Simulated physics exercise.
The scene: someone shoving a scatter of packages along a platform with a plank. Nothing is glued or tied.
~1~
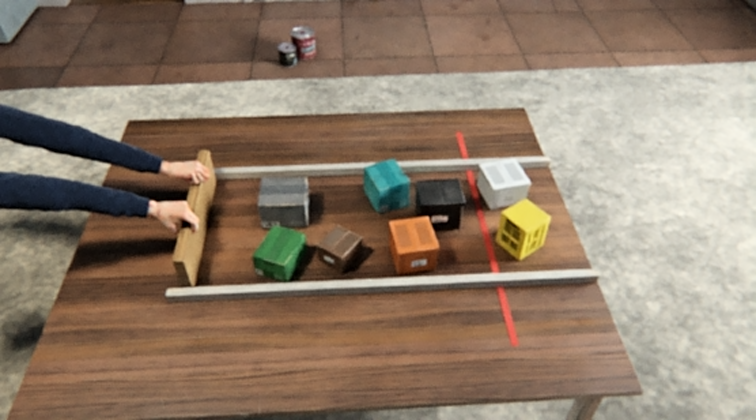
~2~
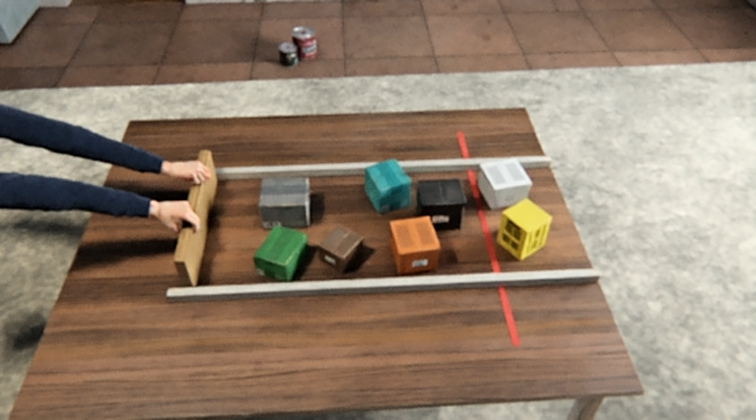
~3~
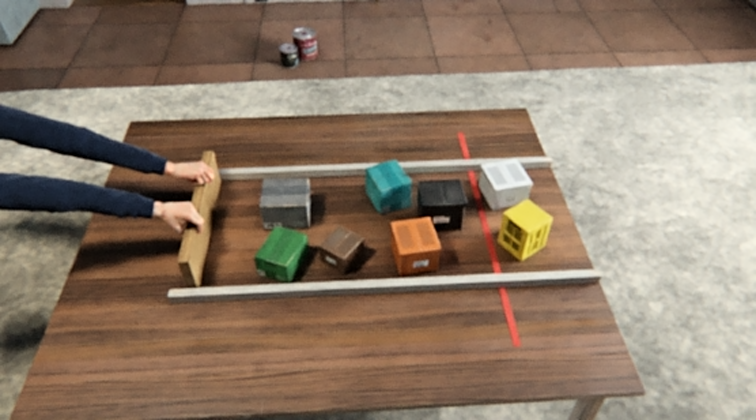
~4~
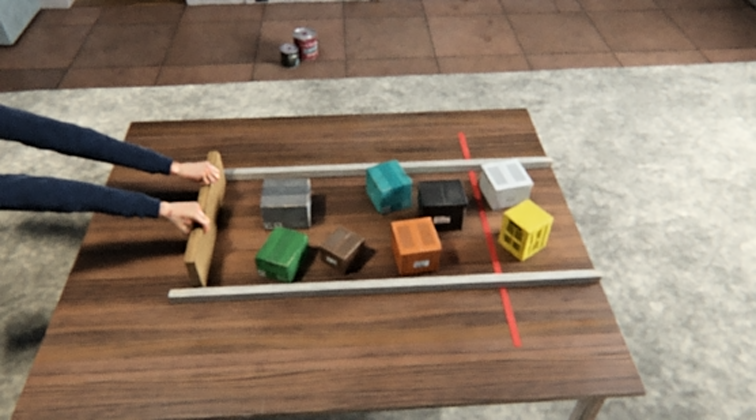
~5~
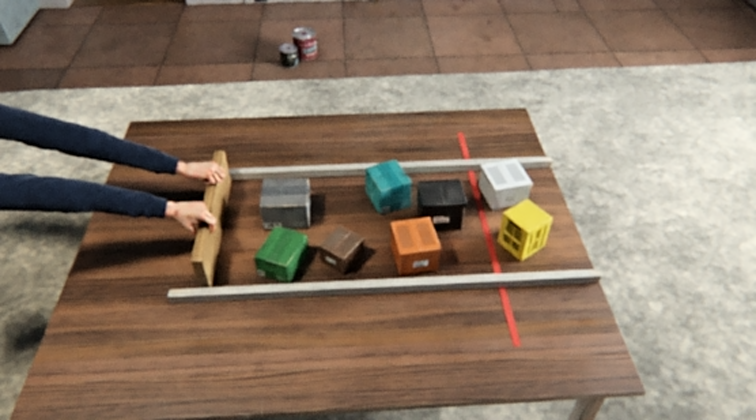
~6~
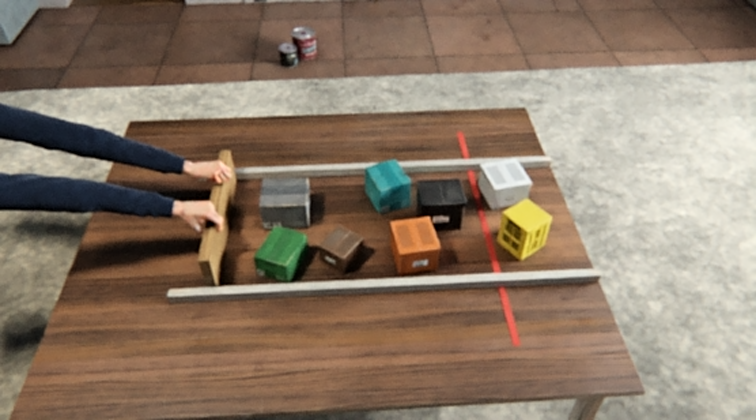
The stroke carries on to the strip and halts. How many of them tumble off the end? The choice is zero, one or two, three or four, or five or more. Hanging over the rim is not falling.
In the end the number that fall off is one or two.
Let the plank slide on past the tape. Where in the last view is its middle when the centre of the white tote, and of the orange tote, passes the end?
Its middle is around (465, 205) and around (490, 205).
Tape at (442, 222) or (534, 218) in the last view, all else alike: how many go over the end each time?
The counts: 0 and 6.
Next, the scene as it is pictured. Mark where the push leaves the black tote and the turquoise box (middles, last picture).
The black tote stops around (551, 202); the turquoise box around (531, 172).
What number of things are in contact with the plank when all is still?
That makes 2.
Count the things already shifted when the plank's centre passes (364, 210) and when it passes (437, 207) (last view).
The counts are 5 and 8.
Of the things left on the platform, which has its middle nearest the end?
Foremost is the orange tote.
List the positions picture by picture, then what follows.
The first picture shows yellow crate (522, 229); white tote (502, 184); black tote (439, 205); plank (197, 216); tape (482, 220).
The second picture shows white tote (503, 184); brown tote (341, 249).
The third picture shows black tote (440, 206); green box (282, 254).
The fourth picture shows yellow crate (525, 230); turquoise box (389, 187).
The fifth picture shows white tote (504, 185); plank (213, 217).
The sixth picture shows yellow crate (524, 229); white tote (504, 185); black tote (440, 206); plank (219, 216); tape (484, 220).
A little later, none off yet; yellow crate at rest near (524, 229); white tote at rest near (504, 185); black tote at rest near (440, 206).
Next, none off yet; yellow crate shifted about its own width near (566, 232); white tote shifted about its own width near (532, 182); black tote shifted about its own width near (503, 203).
When it is over, the number that fall off is one or two; down, white tote and yellow crate.
